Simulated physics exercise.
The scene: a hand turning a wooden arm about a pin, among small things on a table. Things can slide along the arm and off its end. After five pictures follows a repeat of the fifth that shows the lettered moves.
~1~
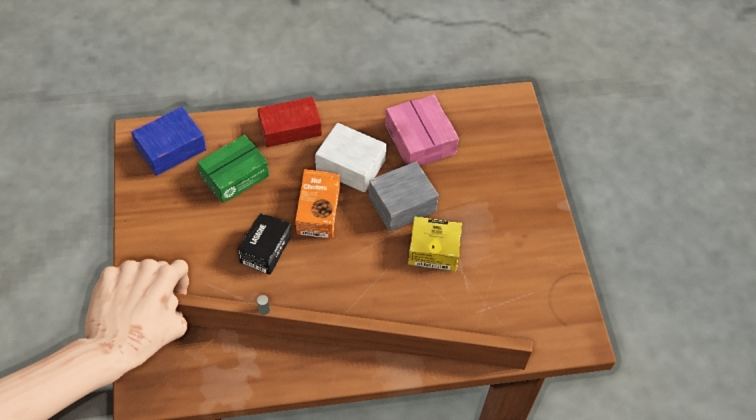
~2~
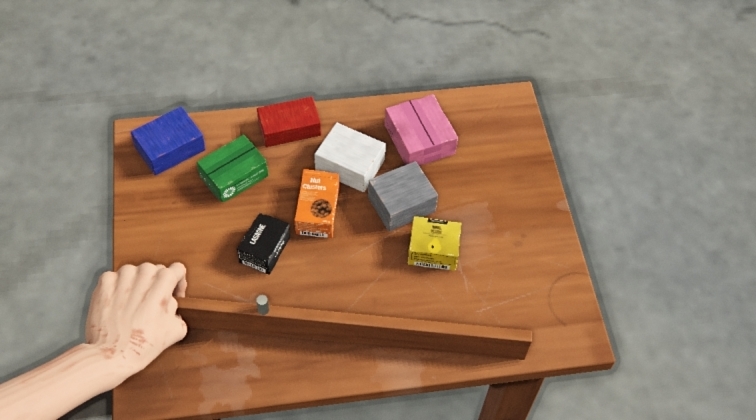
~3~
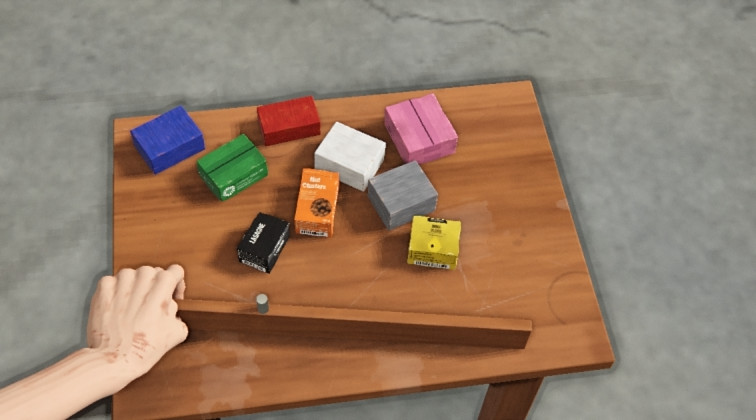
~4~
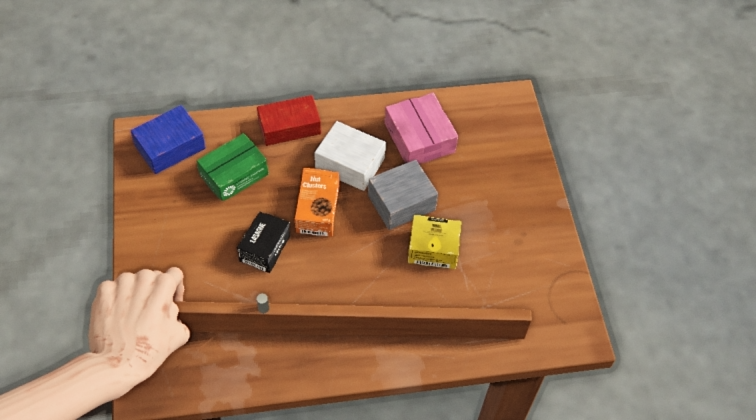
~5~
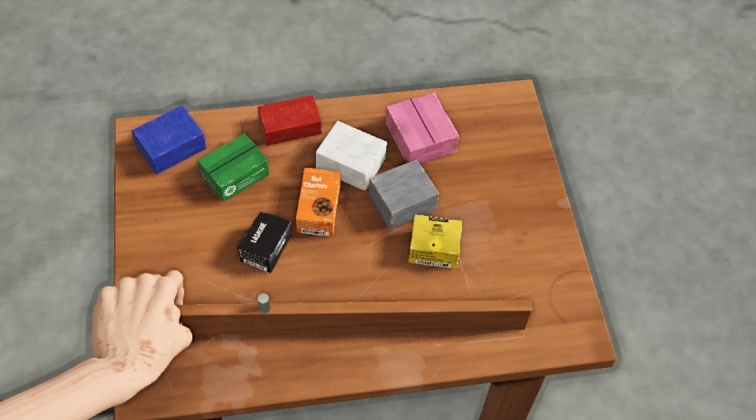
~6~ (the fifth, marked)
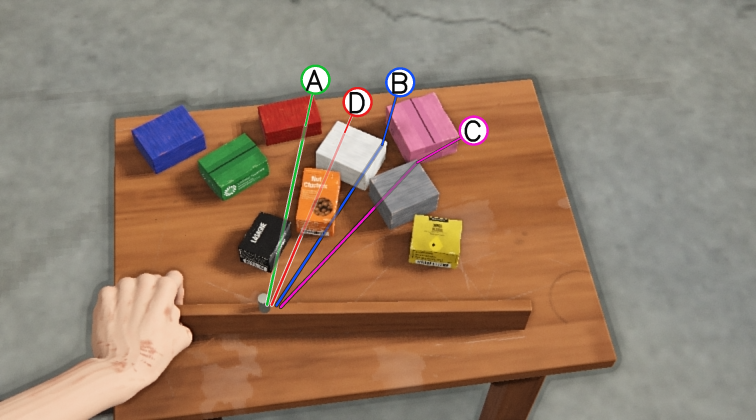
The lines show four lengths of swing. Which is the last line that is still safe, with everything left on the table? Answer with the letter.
C is the last safe line.
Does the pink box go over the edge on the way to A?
No.
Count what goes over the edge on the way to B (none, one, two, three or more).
By then, one.
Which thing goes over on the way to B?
The red block.
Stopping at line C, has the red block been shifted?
Yes.
On the marked copy, A at (287, 210); B at (332, 221); C at (353, 231); D at (311, 214).
Following C. Soon after the start, arm (395, 267); yellow box (433, 237); red block (290, 120).
Later, arm (374, 234); pink box (419, 125); white block (336, 143).
In the end, arm (353, 217); red block (268, 105); white block (304, 124); nothing has fallen.
As for the rest, A drops the white block and red block; B drops the red block; D drops the red block.
